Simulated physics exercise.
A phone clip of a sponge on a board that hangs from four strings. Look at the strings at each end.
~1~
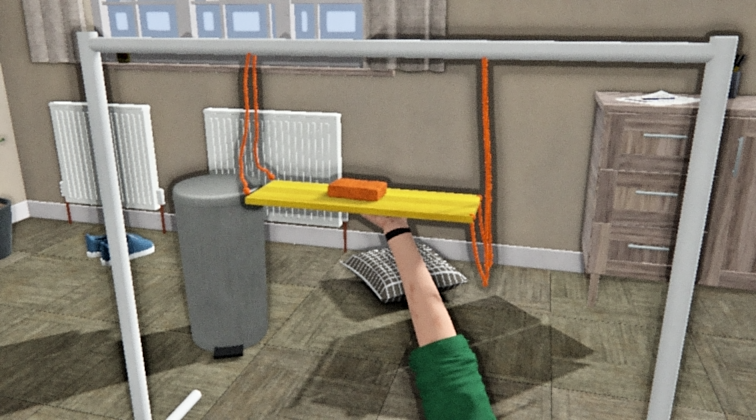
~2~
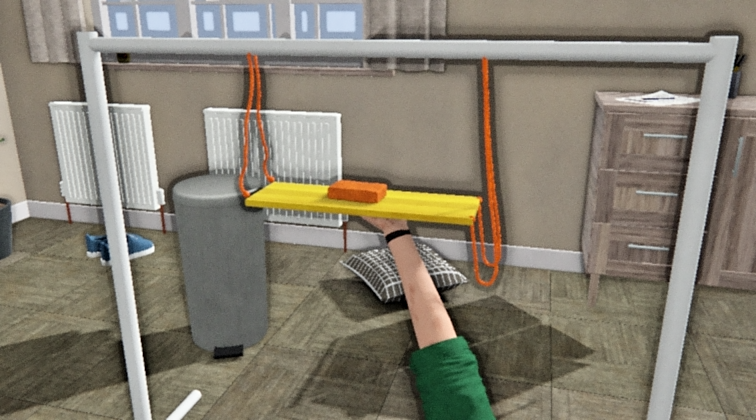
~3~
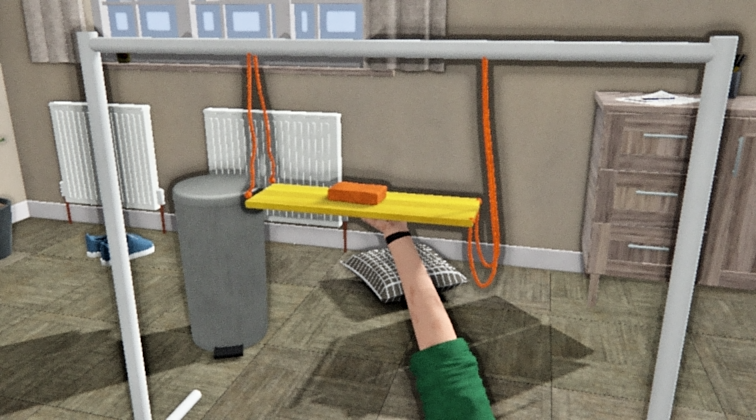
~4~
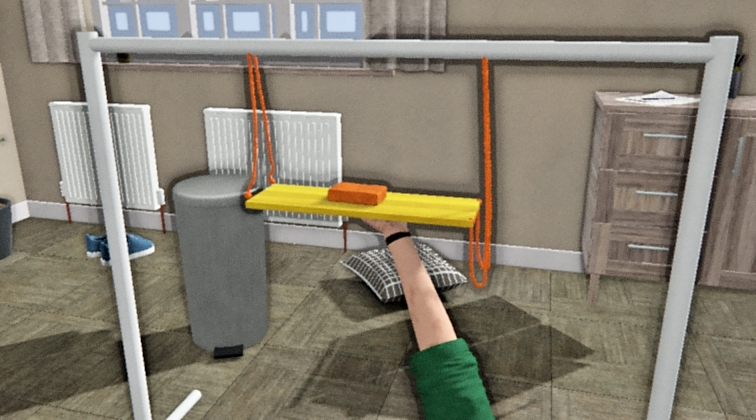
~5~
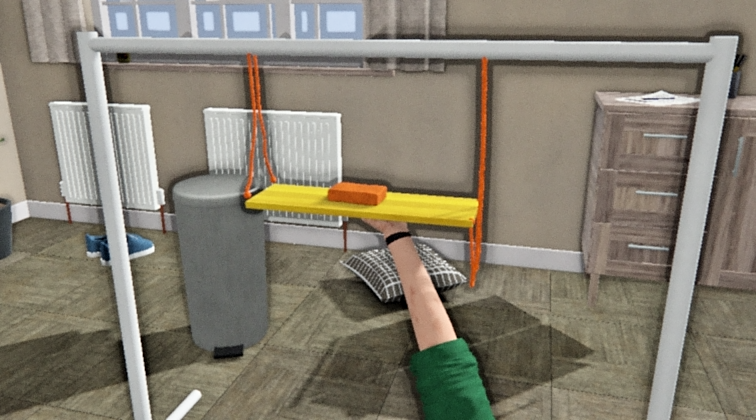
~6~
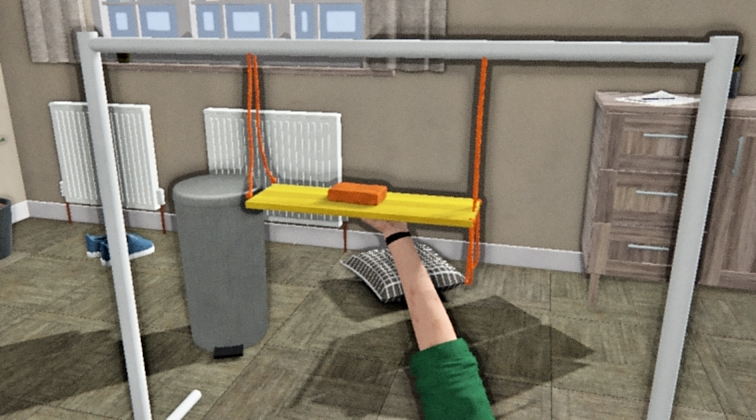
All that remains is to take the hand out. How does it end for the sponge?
The sponge is shed rightwards.
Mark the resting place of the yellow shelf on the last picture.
At about (344, 264).
Then, 0.60 s past the final frame, board tipped 39° down to the right; sponge falling near (528, 336).
Then, 1.24 s past the final frame, board tipped 35° down to the right; sponge on the floor.
When it is over, board tipped 37° down to the right; sponge on the floor. The sponge goes off on the right.
